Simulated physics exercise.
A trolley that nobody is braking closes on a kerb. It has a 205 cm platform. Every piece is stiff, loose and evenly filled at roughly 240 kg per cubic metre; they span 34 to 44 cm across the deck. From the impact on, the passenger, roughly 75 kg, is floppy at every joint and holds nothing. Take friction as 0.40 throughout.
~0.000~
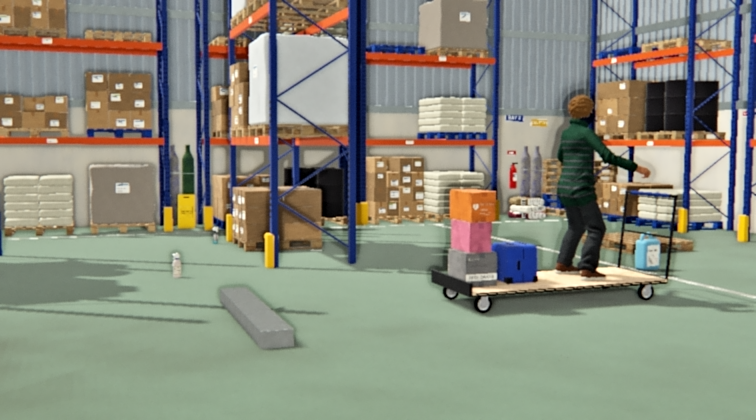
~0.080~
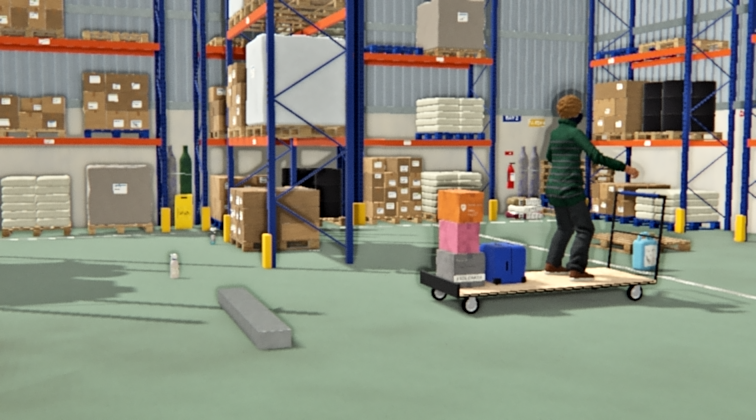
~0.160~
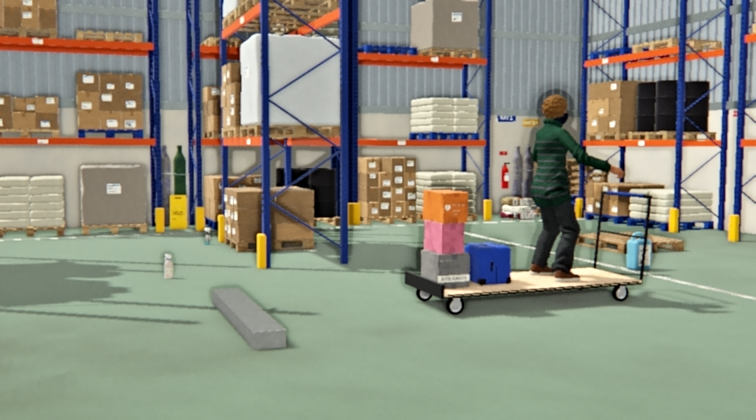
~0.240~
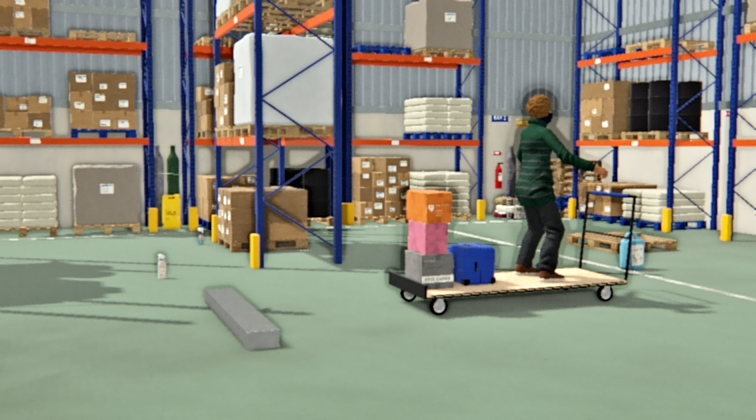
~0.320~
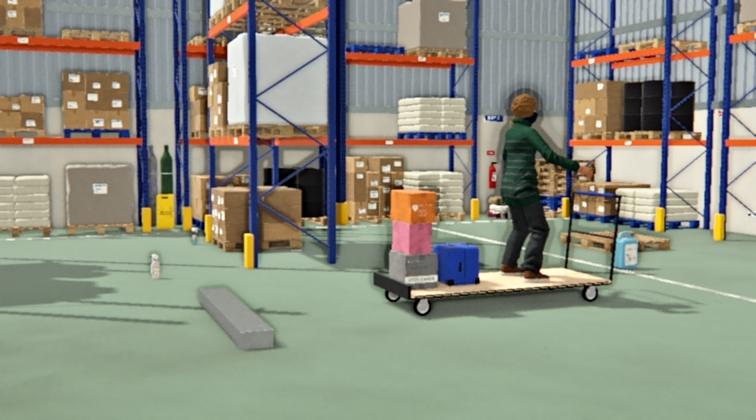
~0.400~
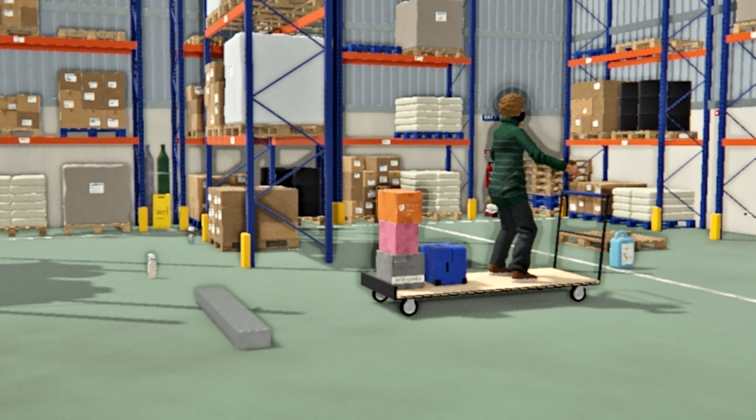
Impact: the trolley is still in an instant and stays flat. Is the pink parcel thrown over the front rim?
In the end the pink parcel comes off.
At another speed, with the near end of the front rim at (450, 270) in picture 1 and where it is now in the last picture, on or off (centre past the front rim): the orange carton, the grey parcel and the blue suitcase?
Then orange off, grey on, blue on.
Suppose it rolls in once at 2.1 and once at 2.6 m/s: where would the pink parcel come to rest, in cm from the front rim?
First 60 cm past, then 90 cm past.
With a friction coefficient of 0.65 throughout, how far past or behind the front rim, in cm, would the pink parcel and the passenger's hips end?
Then pink 30 past, hips 90 behind.
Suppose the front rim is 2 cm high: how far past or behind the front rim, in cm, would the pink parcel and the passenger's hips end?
In that case pink 30 past, hips 90 behind.
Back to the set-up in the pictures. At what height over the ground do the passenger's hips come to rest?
About 35 cm.
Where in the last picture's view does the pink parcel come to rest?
Around (160, 314).
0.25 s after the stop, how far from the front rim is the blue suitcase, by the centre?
About 50 cm behind the rim.
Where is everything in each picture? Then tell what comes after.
The first frame shows pink parcel (471, 235), blue suitcase (514, 262), rim corner (471, 293); 176 cm still to roll.
The second frame shows pink parcel (459, 236), blue suitcase (502, 263), rim corner (459, 294); 166 cm still to roll.
The third frame shows pink parcel (444, 236), blue suitcase (487, 264), rim corner (443, 295); 157 cm still to roll.
The fourth frame shows pink parcel (428, 236), blue suitcase (472, 264), rim corner (426, 295); 147 cm still to roll.
The fifth frame shows pink parcel (412, 237), blue suitcase (456, 264), rim corner (410, 296); 137 cm still to roll.
The sixth frame shows pink parcel (399, 237), blue suitcase (443, 264), rim corner (396, 296); 127 cm still to roll. Speed about 1.2 m/s.
Impact comes at 1.45 s.
After 2.00 s the pink parcel is 14 cm past the rim, tilted 55°, near (214, 254) in the last picture's view.
After 2.45 s the pink parcel is 56 cm past the rim, tilted 90°, near (162, 314) in the last picture's view.
At rest, 4.1 s, past the rim, orange carton and pink parcel; behind it, grey parcel, blue suitcase and the passenger's hips.
